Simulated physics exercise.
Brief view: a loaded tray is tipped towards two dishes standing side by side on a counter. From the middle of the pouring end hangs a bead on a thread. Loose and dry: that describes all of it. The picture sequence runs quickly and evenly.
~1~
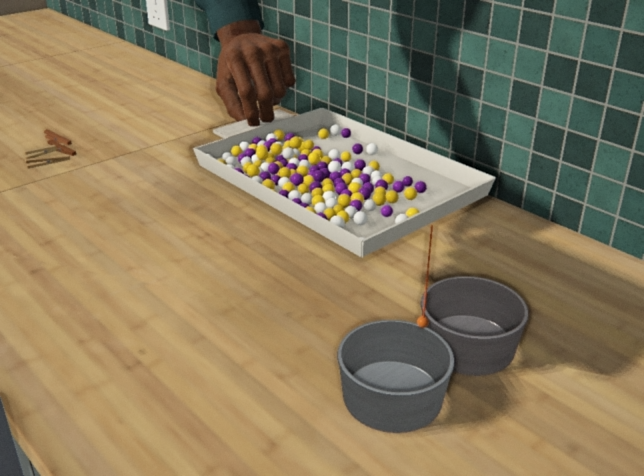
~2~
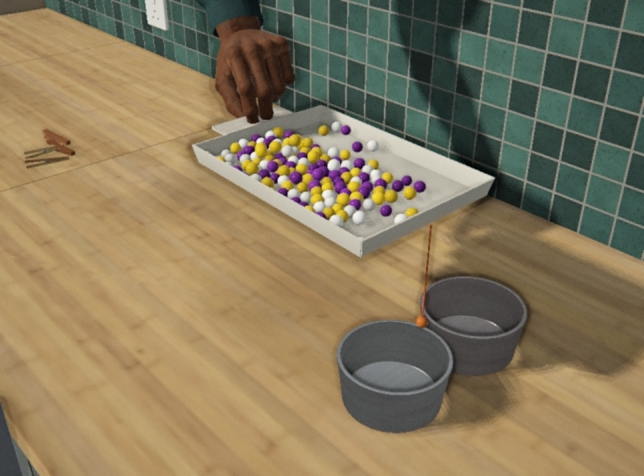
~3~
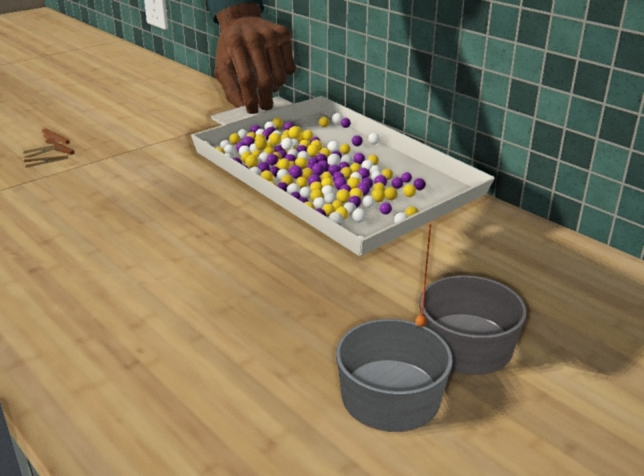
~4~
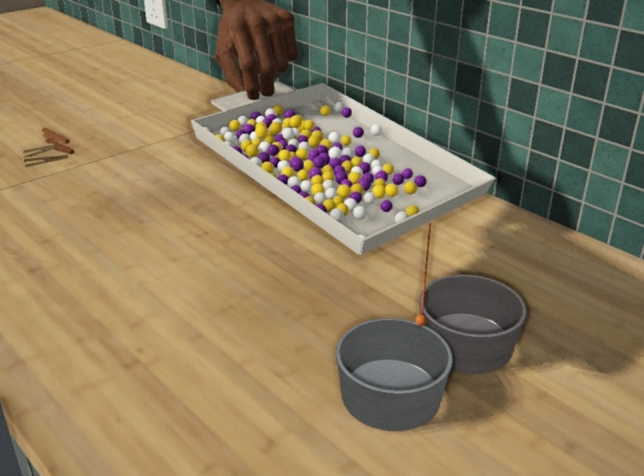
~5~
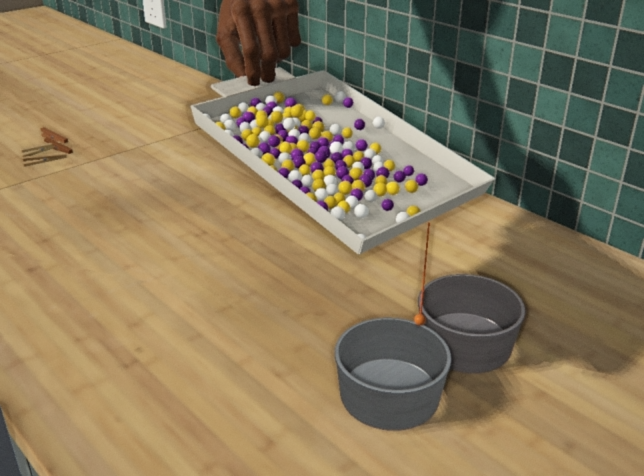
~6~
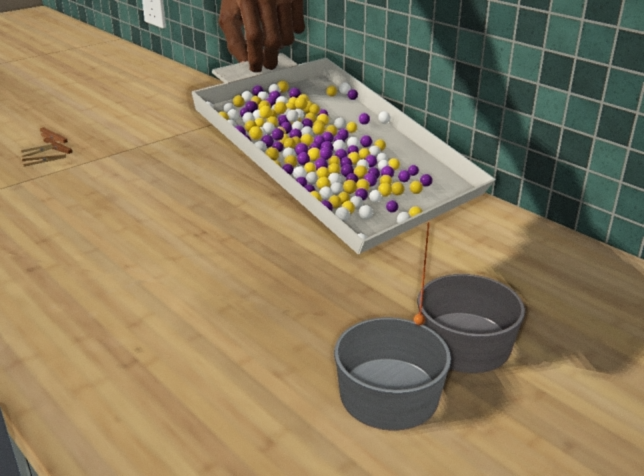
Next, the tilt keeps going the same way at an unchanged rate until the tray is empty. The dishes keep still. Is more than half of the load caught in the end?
No, by the end, the dishes are holding not even half of the load, I'd say.
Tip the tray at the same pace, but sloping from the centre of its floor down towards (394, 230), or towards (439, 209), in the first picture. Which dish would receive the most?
The first try favours the left of the two, the second the right of the two.
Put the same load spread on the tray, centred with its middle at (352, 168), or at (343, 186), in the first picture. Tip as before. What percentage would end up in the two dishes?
Shares: 20 % for the first, 20 % for the second.
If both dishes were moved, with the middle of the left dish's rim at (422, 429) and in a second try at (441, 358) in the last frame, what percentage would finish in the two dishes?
First some 50, then 70 per cent.
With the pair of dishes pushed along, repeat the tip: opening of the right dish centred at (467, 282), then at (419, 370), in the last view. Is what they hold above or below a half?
Short of half, then Short of half.
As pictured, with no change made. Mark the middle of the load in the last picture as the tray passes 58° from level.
Look around (415, 177) in the last picture.
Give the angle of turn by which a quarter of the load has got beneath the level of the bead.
85 degrees.
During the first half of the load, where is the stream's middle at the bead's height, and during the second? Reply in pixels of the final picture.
Around (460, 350) at first; around (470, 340) after that.
Soon, tray tipped steeply; nearly all on the tray; a stray few outside both; a stray few in the air.
A while on, tray tipped right over; about a quarter on the tray; a small part in the left dish; a small part in the right dish; about half outside both; about a quarter in the air.
Towards the end, tray tipped past a quarter turn; a small part in the left dish; a small part in the right dish; most outside both.
Finally, tray tipped past a quarter turn; a small part in the left dish; a small part in the right dish; most outside both.
